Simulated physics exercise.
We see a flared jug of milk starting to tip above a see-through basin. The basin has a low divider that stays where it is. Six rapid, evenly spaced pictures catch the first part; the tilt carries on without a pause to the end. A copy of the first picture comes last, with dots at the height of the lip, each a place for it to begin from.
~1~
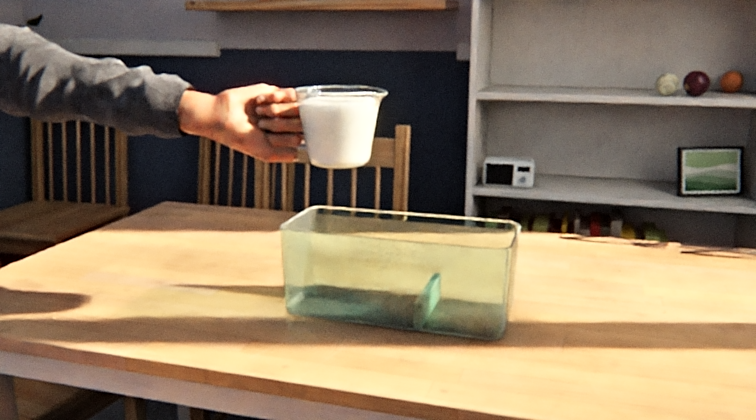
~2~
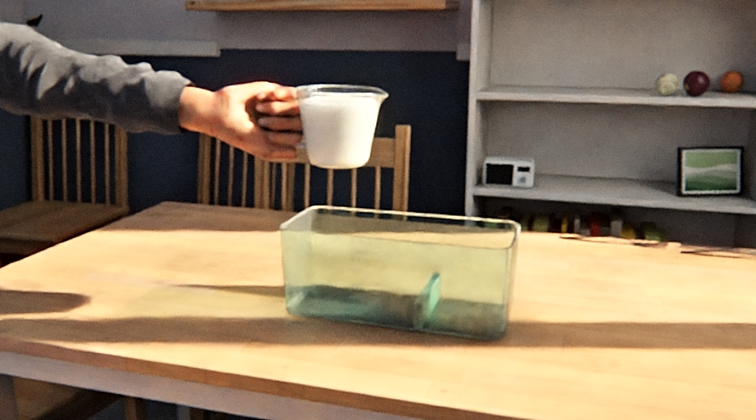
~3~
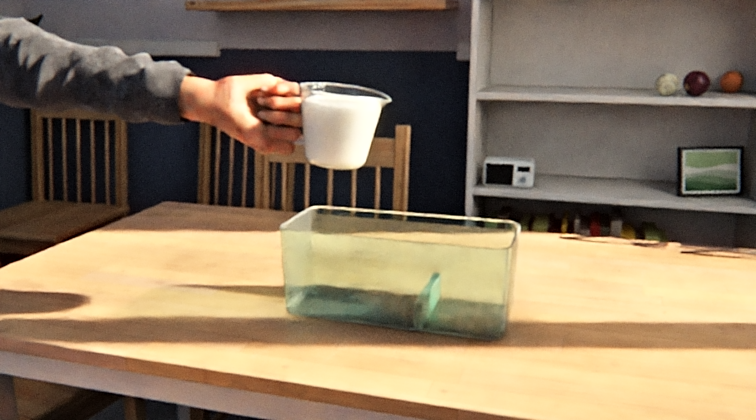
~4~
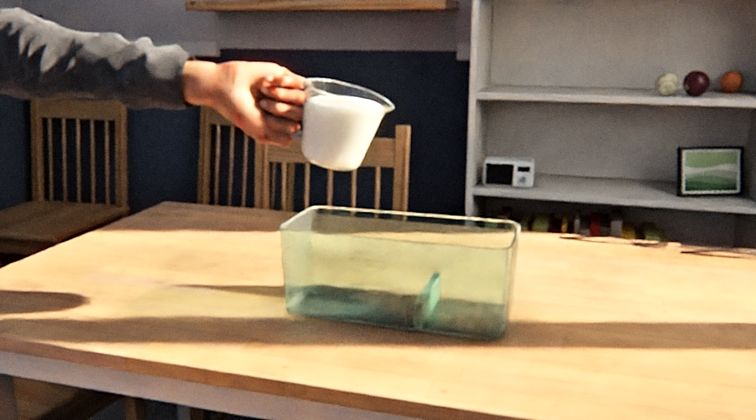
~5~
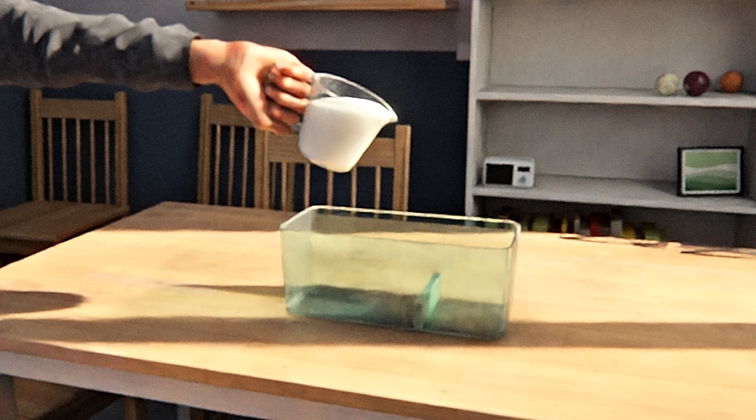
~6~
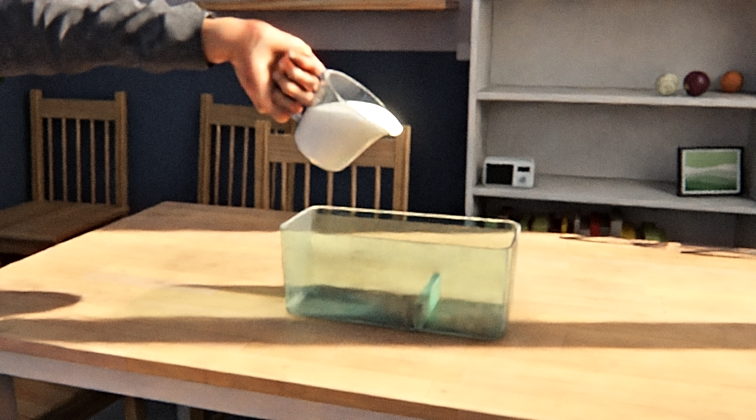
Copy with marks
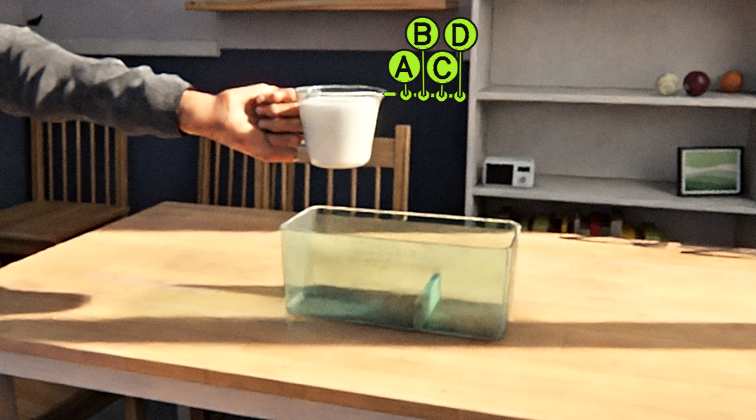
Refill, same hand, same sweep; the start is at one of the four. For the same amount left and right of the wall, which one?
The answer is place A.
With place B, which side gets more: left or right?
The right side.
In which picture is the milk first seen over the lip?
In picture 6.
On the marked copy, A at (405, 94); B at (423, 95); C at (441, 95); D at (459, 96).
With A, about 53 % ends left of the wall and 44 % right of it; 3 % is lost outside.
With B, about 31 % ends left of the wall and 64 % right of it; 5 % is lost outside.
With C, about 28 % ends left of the wall and 69 % right of it; 4 % is lost outside.
With D, about 24 % ends left of the wall and 72 % right of it; 4 % is lost outside.
